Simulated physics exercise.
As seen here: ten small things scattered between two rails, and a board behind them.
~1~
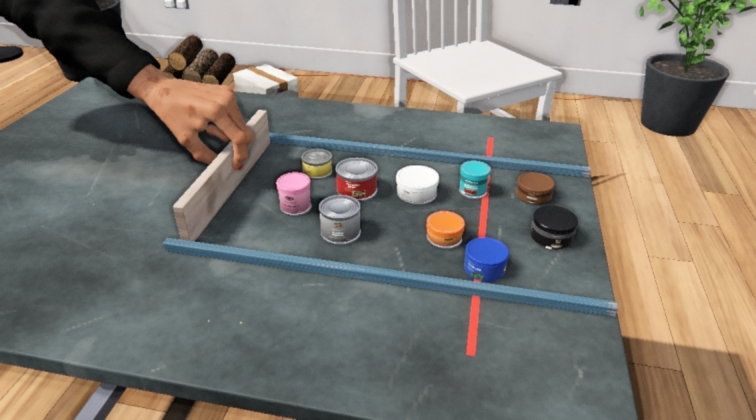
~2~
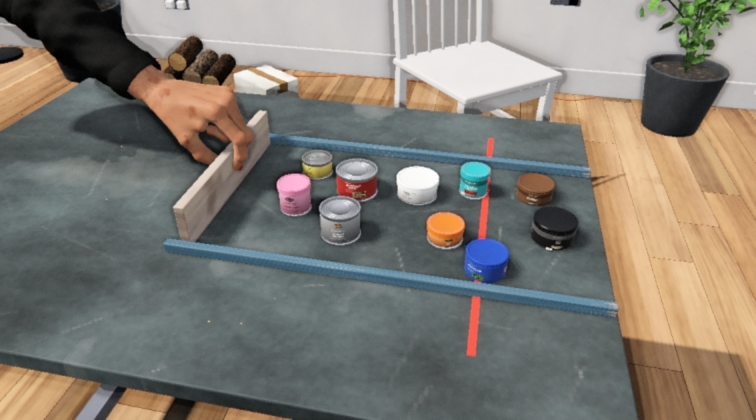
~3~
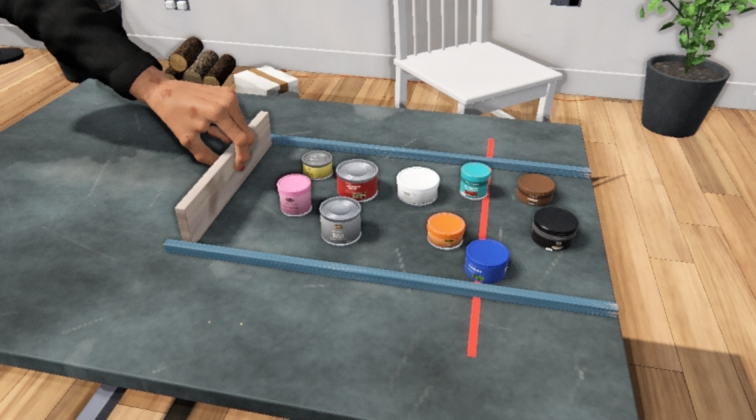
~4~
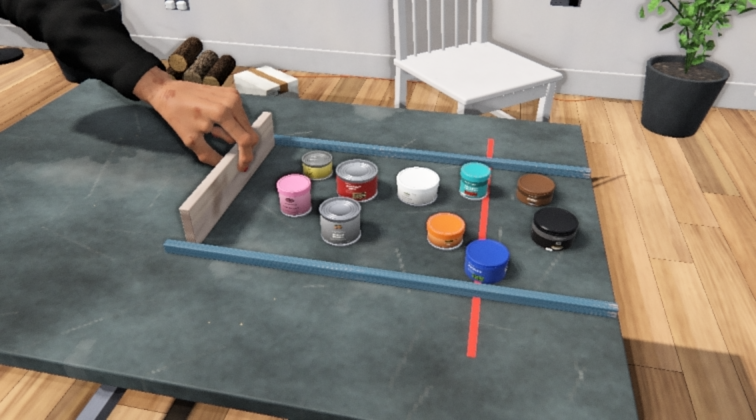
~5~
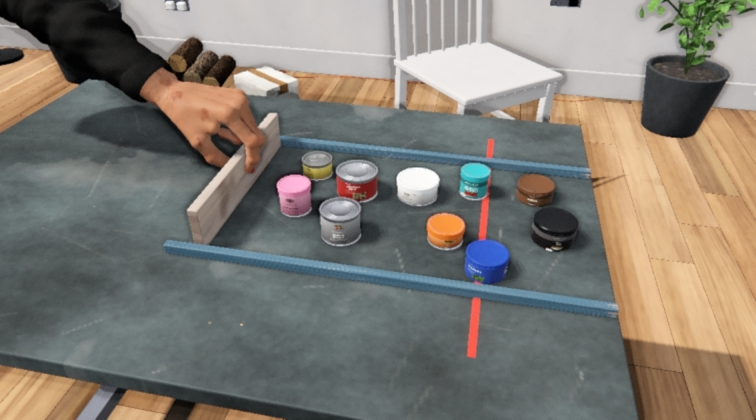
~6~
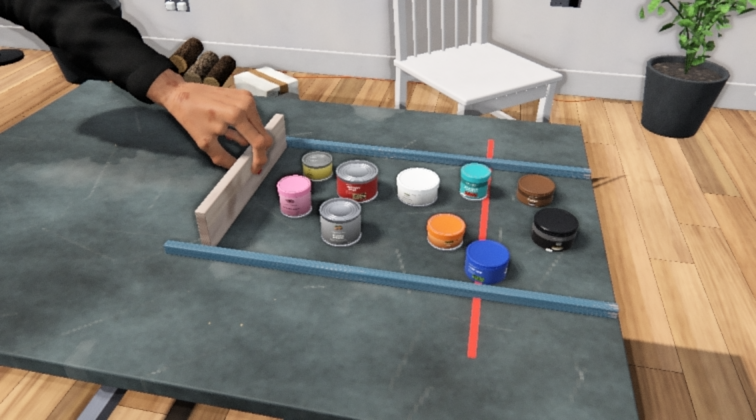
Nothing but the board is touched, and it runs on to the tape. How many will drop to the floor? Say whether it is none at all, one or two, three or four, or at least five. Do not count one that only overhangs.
The edge claims none.
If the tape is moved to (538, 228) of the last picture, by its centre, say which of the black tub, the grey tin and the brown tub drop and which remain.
First the black tub, which leaves the top, then the grey tin, which stays on top, and the brown tub, which leaves the top.
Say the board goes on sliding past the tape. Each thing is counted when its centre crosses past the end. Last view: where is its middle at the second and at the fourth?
Pixels in order: Roughly (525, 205), roughly (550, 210).
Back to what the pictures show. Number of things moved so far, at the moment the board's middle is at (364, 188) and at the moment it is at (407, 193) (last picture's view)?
In order, the tallies are 5 and 7.
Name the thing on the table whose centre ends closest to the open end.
I reckon it's the brown tub.
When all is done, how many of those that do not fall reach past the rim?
I make it 0.
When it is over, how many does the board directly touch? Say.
Count: 4.
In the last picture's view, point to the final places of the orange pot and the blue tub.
In the last view, the middles sit near (534, 239) and near (523, 275).
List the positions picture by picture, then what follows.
The first picture shows black tub (554, 227); brown tub (535, 188); blue tub (486, 260); board (229, 170); tape (483, 219).
The second picture shows brown tub (535, 190); pink pot (295, 195).
The third picture shows blue tub (487, 261); board (231, 171).
The fourth picture shows black tub (554, 229); turquoise pot (475, 182).
The fifth picture shows brown tub (535, 191); white tin (418, 187).
The sixth picture shows black tub (554, 230); brown tub (535, 191); blue tub (487, 262); board (248, 174); tape (484, 221).
Soon after, none off yet; black tub at rest near (554, 230); brown tub at rest near (535, 191); blue tub at rest near (487, 262).
After that, none off yet; black tub at rest near (554, 230); brown tub displaced a little near (548, 191); blue tub at rest near (487, 262).
In the end, the number that fall off is zero.
